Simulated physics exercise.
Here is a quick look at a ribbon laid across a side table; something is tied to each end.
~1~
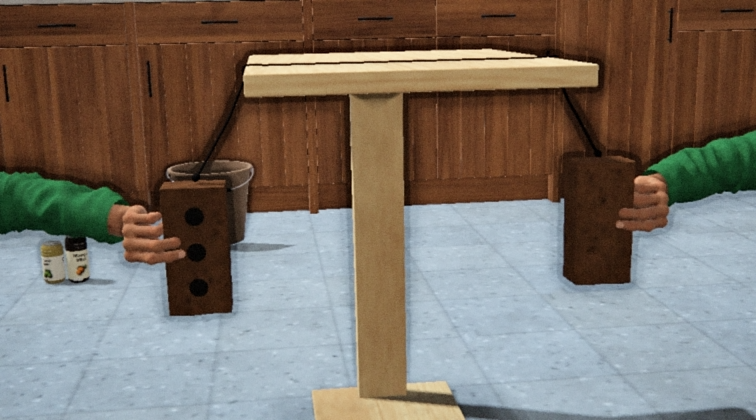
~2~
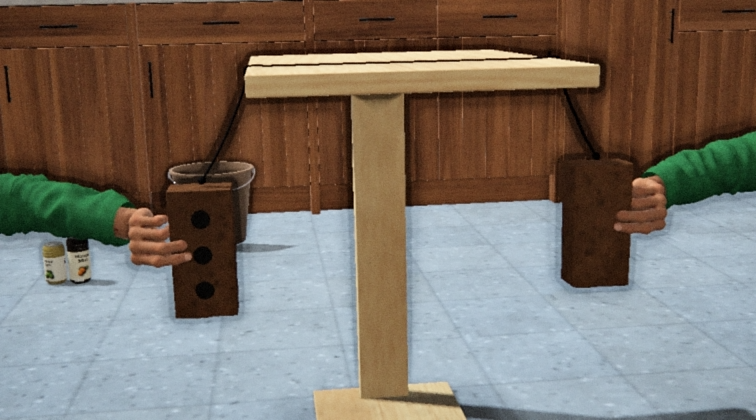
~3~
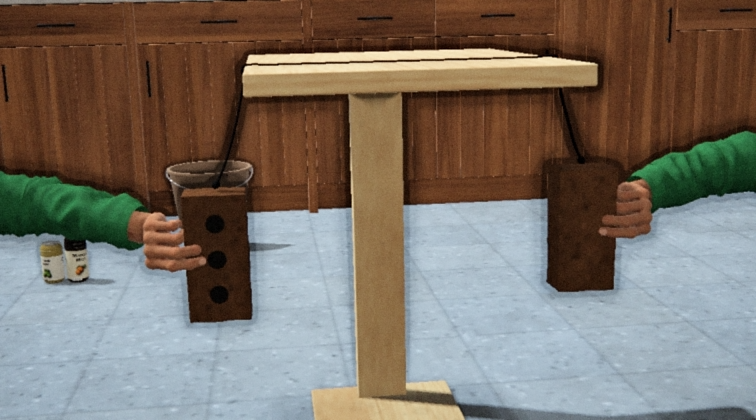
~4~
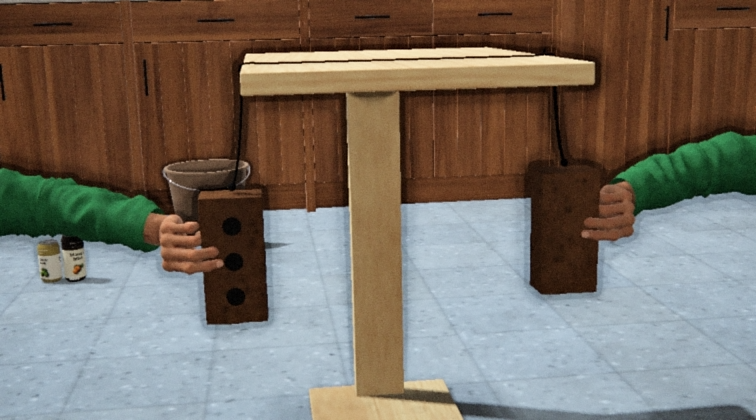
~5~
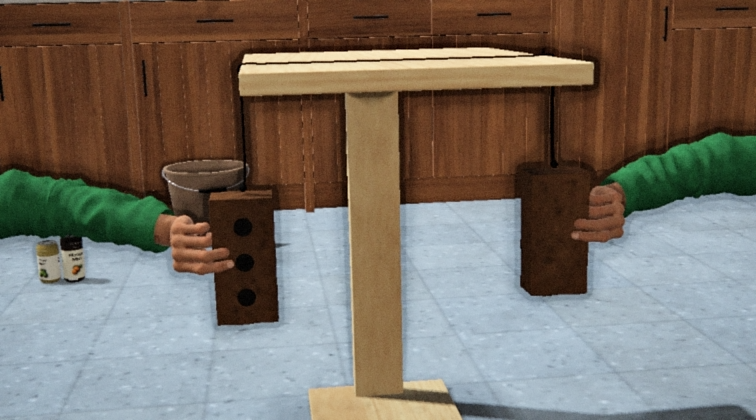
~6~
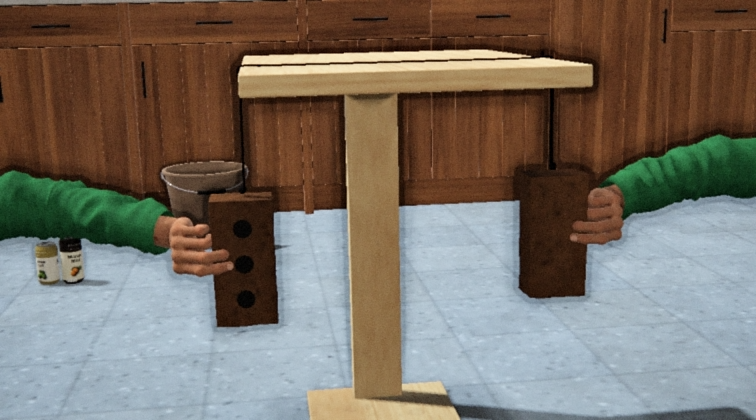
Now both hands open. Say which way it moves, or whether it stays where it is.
It holds its position.
Then, 0.70 s past the final frame, left brick at the same height near (252, 259); right brick at the same height near (547, 235).
Then, 1.40 s past the final frame, left brick at the same height near (249, 260); right brick at the same height near (548, 235).
When it is over, left brick at the same height near (251, 260); right brick at the same height near (548, 235). The ribbon hangs still.
